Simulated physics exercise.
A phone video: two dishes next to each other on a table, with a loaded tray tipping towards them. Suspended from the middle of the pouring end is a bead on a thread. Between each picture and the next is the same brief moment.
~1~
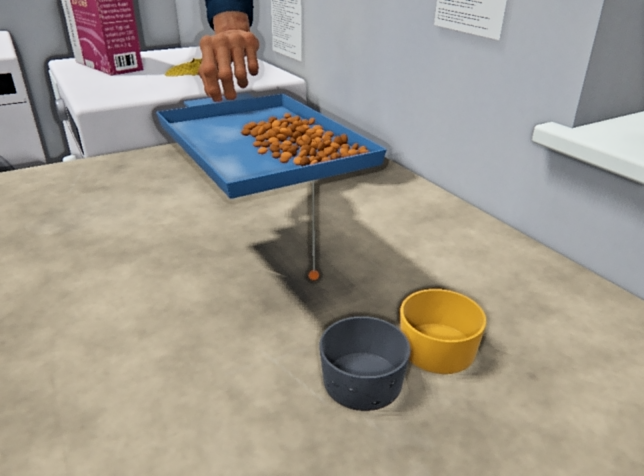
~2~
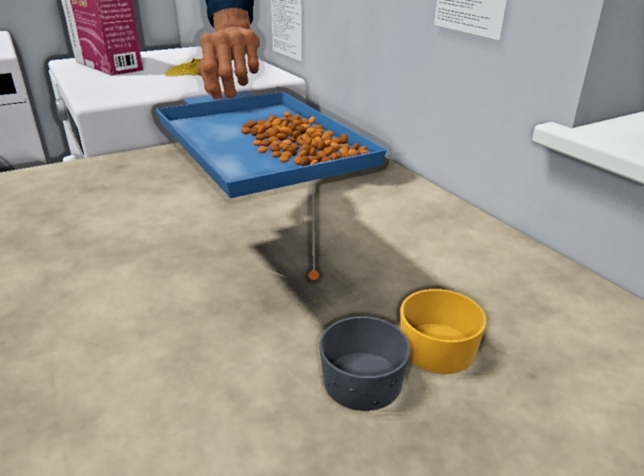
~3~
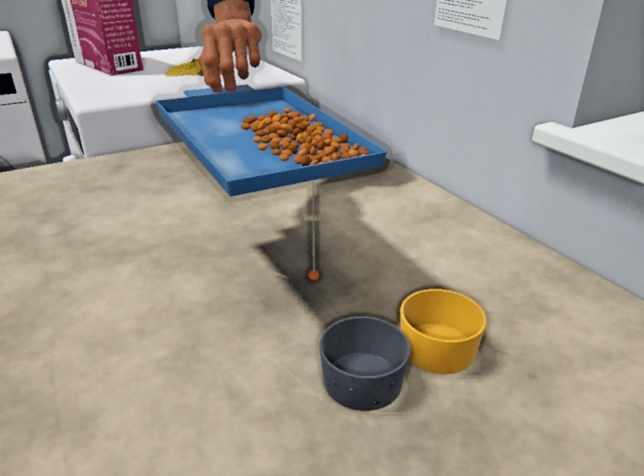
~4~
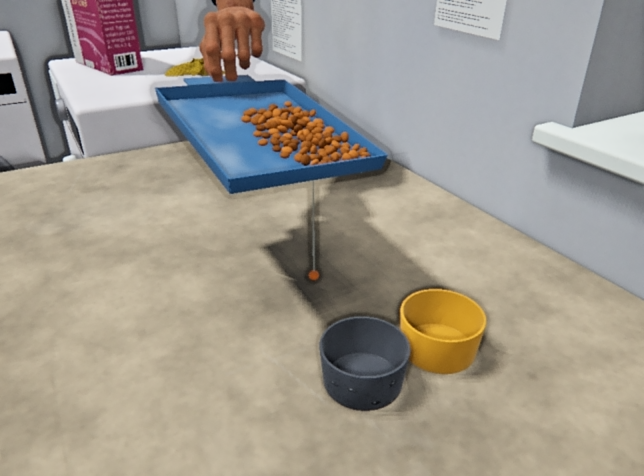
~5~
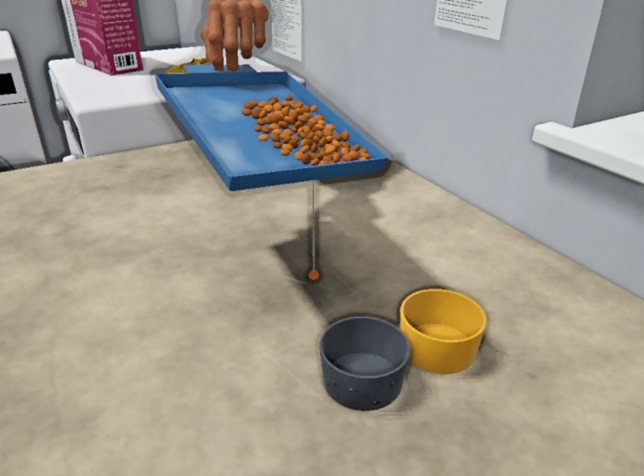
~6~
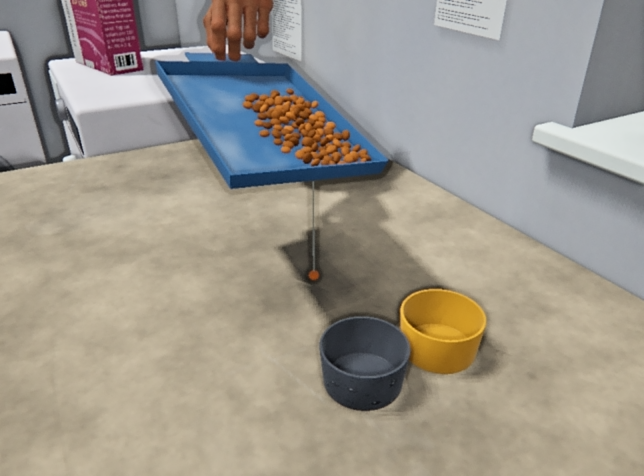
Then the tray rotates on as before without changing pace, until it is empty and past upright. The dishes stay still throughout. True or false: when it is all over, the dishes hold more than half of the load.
False.
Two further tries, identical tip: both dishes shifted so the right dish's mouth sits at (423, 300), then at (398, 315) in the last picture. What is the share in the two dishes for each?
10 %, then 10 %.
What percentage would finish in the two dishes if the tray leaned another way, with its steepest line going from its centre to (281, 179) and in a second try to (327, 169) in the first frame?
In order, some 0 % and some 0 %.
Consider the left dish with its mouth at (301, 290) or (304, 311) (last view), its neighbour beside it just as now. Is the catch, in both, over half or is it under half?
So that's a greater portion the first time round, a greater portion the second.
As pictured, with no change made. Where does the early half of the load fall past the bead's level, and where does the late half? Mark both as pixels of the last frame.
About (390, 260) to begin with, then about (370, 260).
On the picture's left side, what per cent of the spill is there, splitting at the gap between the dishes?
60 %, roughly.
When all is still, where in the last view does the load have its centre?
Close to (396, 314), more or less.
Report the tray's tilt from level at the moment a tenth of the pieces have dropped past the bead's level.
Angle reached: About 80°.
Shortly afterwards, tray tipped steeply; the whole lot on the tray.
Next, tray tipped right over; near a quarter on the tray; only a few in the right dish; near two thirds outside both; a little in the air.
Some moments later, tray tipped past a quarter turn; only a few in the right dish; all but a few outside both.
In the end, tray tipped past a quarter turn; none at all in the left dish; only a few in the right dish; all but a few outside both.
